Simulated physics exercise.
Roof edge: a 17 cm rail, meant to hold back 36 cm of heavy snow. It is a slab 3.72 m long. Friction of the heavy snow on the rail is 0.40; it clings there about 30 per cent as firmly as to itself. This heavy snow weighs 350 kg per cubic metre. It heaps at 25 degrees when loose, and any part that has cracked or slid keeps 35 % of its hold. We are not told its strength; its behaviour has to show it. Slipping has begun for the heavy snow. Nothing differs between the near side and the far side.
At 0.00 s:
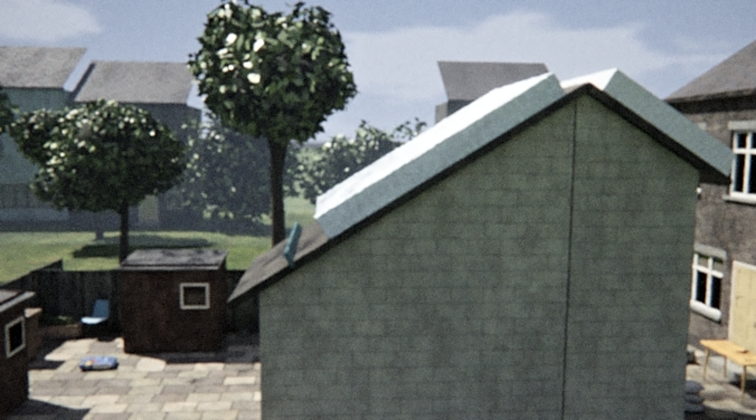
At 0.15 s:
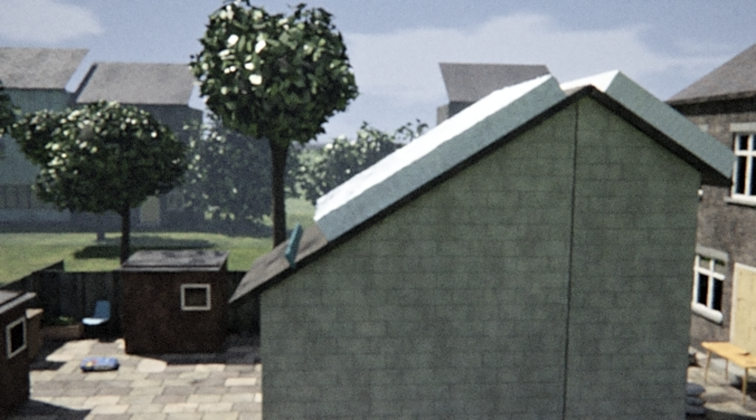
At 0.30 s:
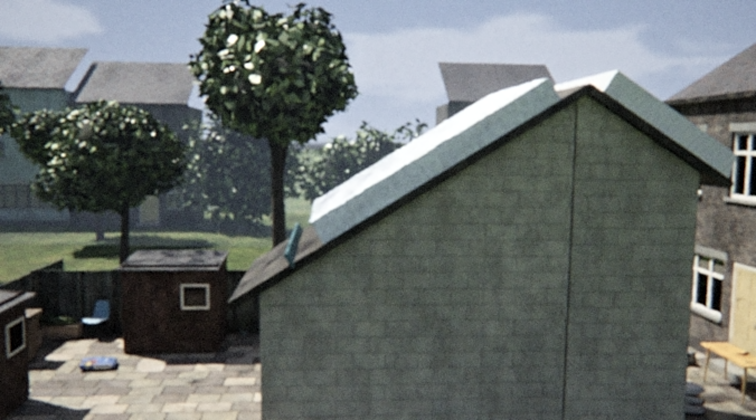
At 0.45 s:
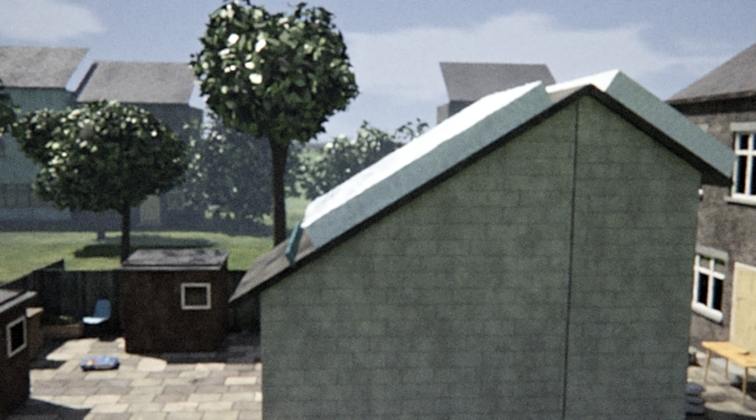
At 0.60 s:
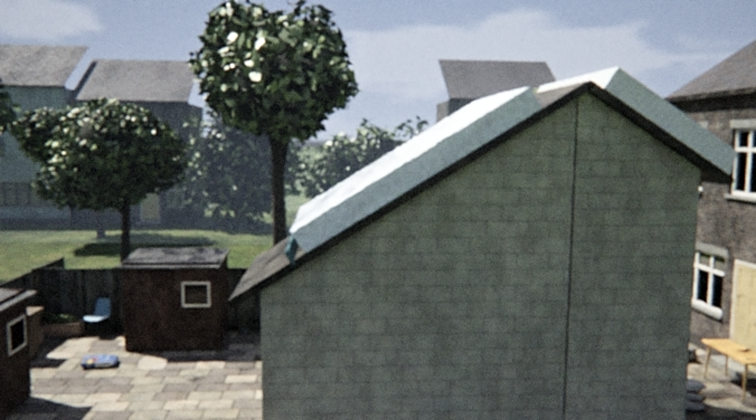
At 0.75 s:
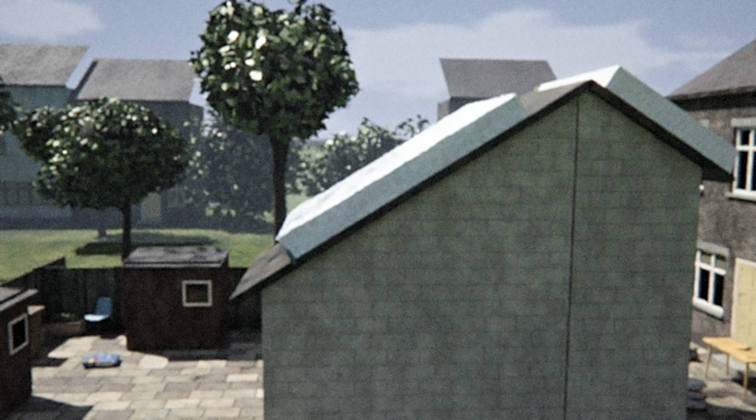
The video shows a thick pale slab of snow on the left slope of a gabled roof, sliding slowly down and left in one piece toward the lower edge, while the trees, sheds and neighbouring houses stay still.
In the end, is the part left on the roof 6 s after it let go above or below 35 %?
Look for a value beyond 35 per cent.
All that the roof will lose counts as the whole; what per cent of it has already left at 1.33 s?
My estimate: Some 0 per cent.
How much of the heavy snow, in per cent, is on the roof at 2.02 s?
It's some 75 percent by my reckoning.
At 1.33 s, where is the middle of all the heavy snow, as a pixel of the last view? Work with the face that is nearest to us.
Centre: Approx. (346, 211) px, near face.
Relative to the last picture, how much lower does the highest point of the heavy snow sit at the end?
About 1.0 m.
After 1.33 s, 99 % of the snow is on the roof.
After 2.02 s, 74 % of the snow is on the roof.
After 2.71 s, 60 % of the snow is on the roof.
After 3.40 s, 55 % of the snow is on the roof.
After 6.00 s, at the end, 54 % of the snow is on the roof.
